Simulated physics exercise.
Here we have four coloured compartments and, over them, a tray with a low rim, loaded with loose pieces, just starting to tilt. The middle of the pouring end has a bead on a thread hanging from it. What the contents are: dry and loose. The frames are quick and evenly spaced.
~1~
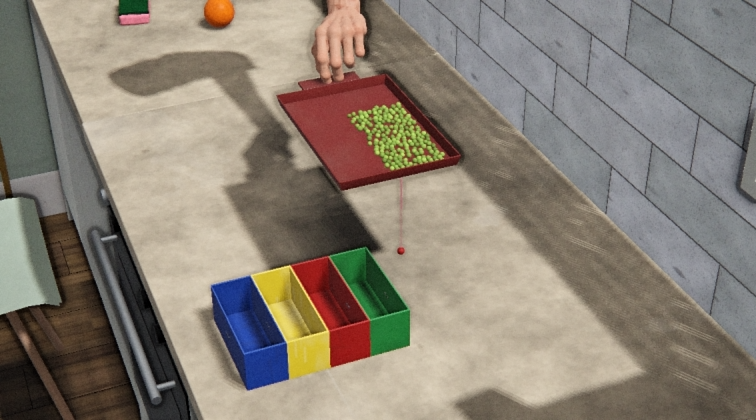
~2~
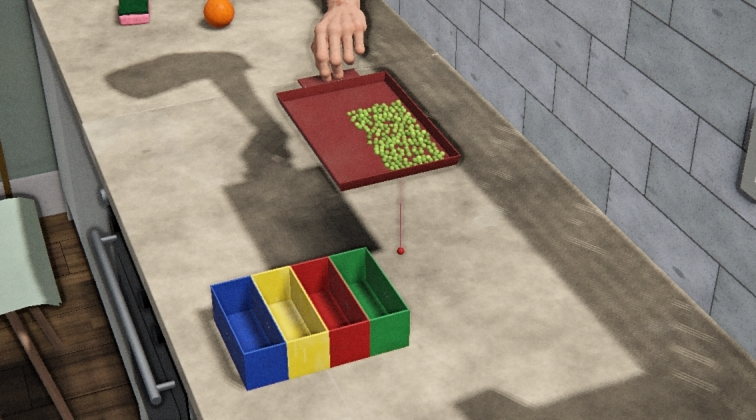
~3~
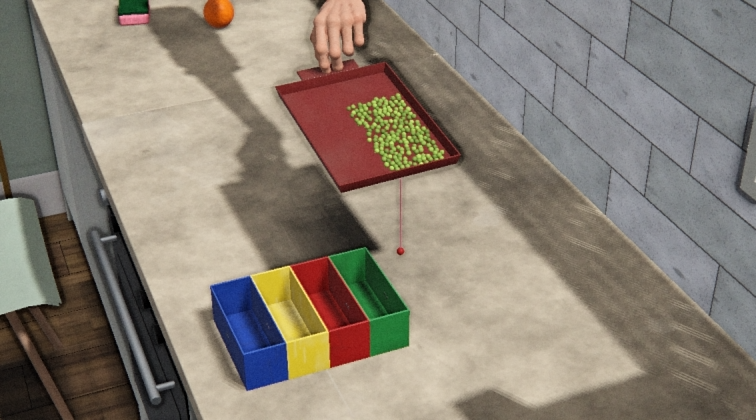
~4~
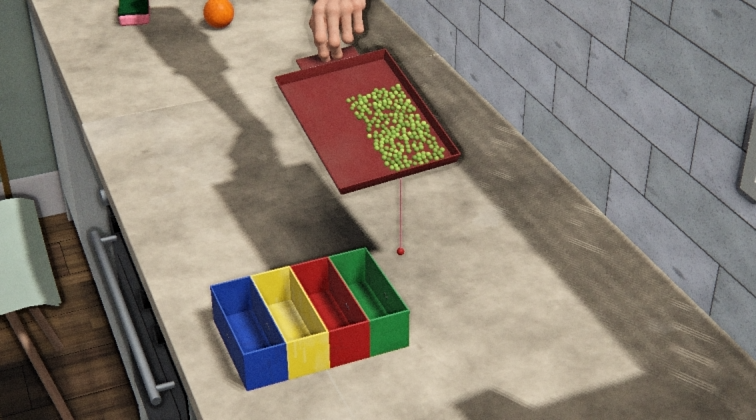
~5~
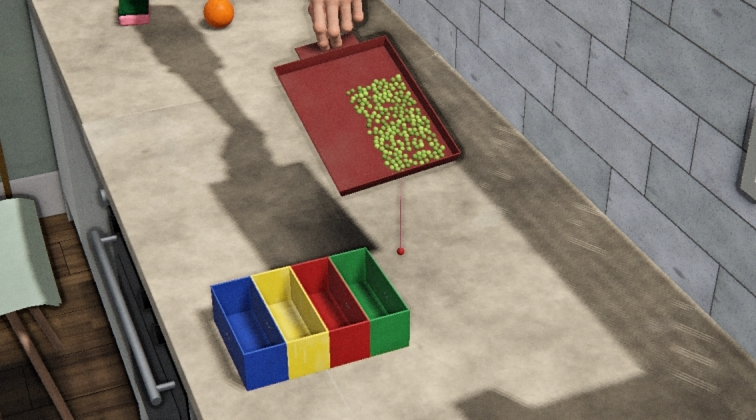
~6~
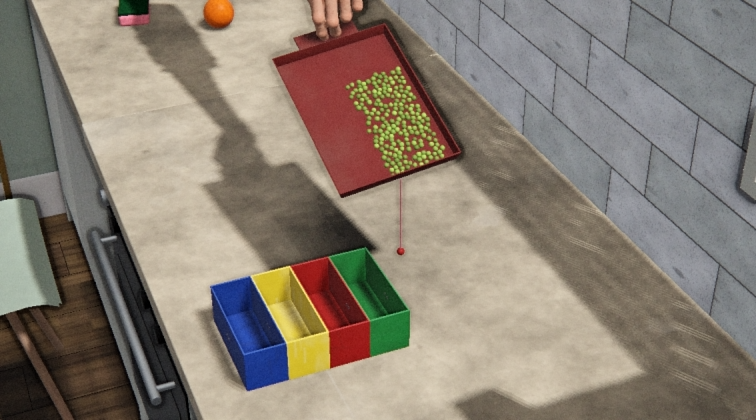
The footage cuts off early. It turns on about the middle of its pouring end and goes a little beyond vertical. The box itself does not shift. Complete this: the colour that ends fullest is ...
The fullest is green.
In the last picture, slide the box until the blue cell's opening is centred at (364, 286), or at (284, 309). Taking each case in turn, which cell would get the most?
Case A: The blue cell; case B: The red cell.
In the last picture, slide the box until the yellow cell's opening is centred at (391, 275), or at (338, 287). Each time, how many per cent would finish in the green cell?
0 %, then 0 %.
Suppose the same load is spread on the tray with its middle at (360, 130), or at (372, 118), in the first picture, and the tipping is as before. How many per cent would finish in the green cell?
It's 60 percent the first time and 60 percent the second.
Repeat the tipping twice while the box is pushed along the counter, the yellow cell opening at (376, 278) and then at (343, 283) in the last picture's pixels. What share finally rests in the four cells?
Roughly 100% on the first try and 100% on the second.
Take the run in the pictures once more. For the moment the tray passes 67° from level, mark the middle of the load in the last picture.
Look about (372, 177) in the last picture.
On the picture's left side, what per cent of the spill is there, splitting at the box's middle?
That's about 0 per cent of the spill.
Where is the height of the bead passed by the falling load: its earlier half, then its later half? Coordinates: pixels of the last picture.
Initially about (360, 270); subsequently about (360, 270).
Soon, tray tipped steeply; most on the tray; a small part in the red cell; a stray few in the yellow cell; a small part falling or outside the box.
A while on, tray tipped past a quarter turn; a small part on the tray; about a third in the green cell; a small part in the red cell; a stray few in the yellow cell; about a third falling or outside the box.
Towards the end, tray tipped past a quarter turn; about two thirds in the green cell; about a quarter in the red cell; a stray few in the yellow cell; a small part falling or outside the box.
Finally, tray tipped past a quarter turn; about two thirds in the green cell; about a quarter in the red cell; a stray few in the yellow cell; none in the blue cell; a small part outside the box.
